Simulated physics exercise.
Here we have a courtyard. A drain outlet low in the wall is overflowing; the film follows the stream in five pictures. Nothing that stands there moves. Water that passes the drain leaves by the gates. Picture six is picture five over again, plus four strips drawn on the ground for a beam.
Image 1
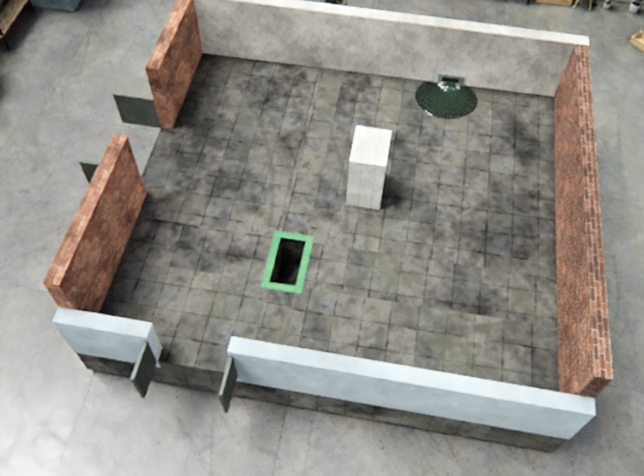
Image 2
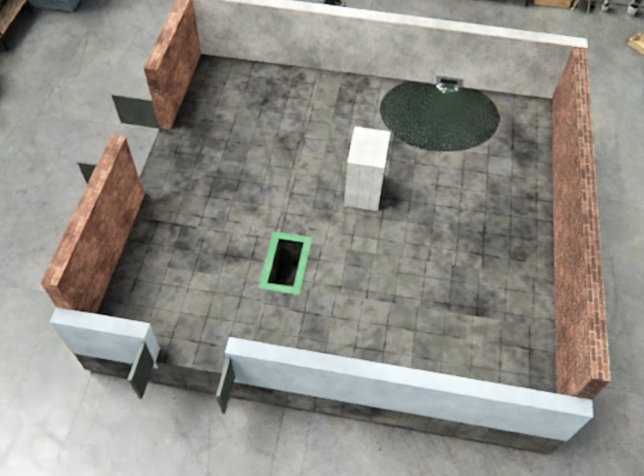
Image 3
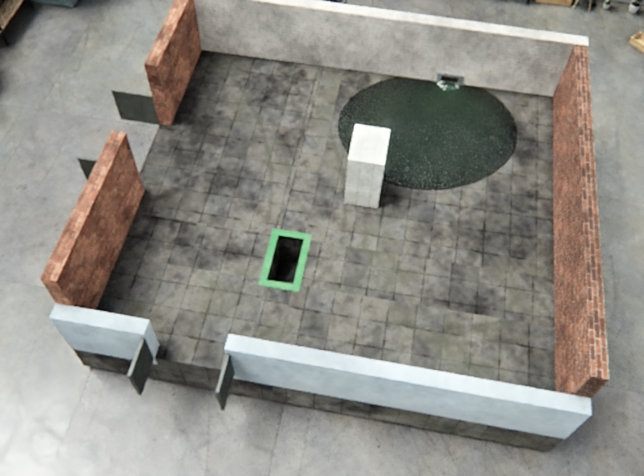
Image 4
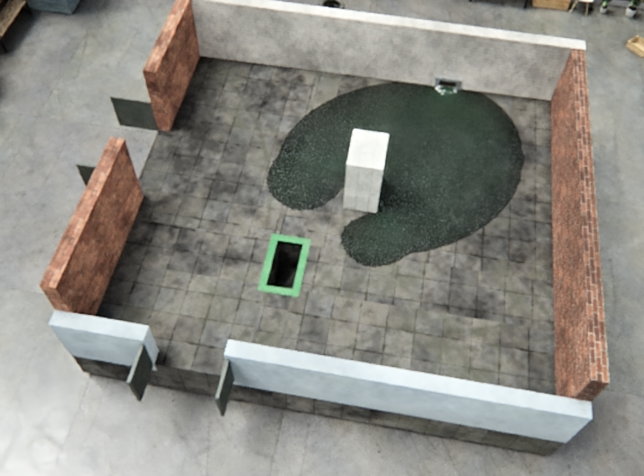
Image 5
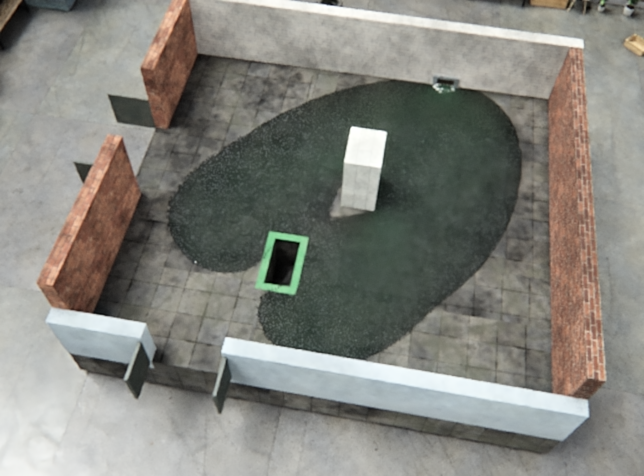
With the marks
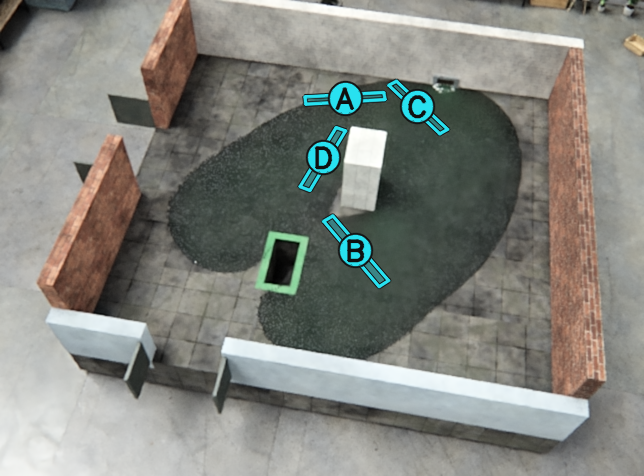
Dark green water spreading from a wall outlet across a walled courtyard, wrapping around a pale block and reaching a green-framed drain.
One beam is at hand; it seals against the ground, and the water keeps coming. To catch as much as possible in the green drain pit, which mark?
Spot D does it best.
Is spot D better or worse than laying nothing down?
Better.
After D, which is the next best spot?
That would be A.
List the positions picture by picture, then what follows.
Outfall at (450, 80); green drain pit at (288, 261); open gate at (199, 354); open gate at (160, 160); 2 % of the ground under water, visible out to (460, 114); green drain pit still dry, in the first picture.
In the second picture, 7 % of the ground under water, visible out to (418, 143); green drain pit still dry.
In the third picture, 15 % of the ground under water, visible out to (406, 184); green drain pit still dry.
In the fourth picture, 26 % of the ground under water, visible out to (367, 256); green drain pit still dry.
In the fifth picture, 46 % of the ground under water, visible out to (269, 323); green drain pit taking water.
In cyan, A from (305, 100) to (384, 95); B from (328, 218) to (383, 283); C from (392, 83) to (443, 131); D from (304, 188) to (340, 129).
With A, about 12 % of the stream goes into the green drain pit, about 87 % out by the gates.
With B, about 5 % of the stream goes into the green drain pit, about 93 % out by the gates.
With C, about 8 % of the stream goes into the green drain pit, about 89 % out by the gates.
With D, about 25 % of the stream goes into the green drain pit, about 72 % out by the gates.
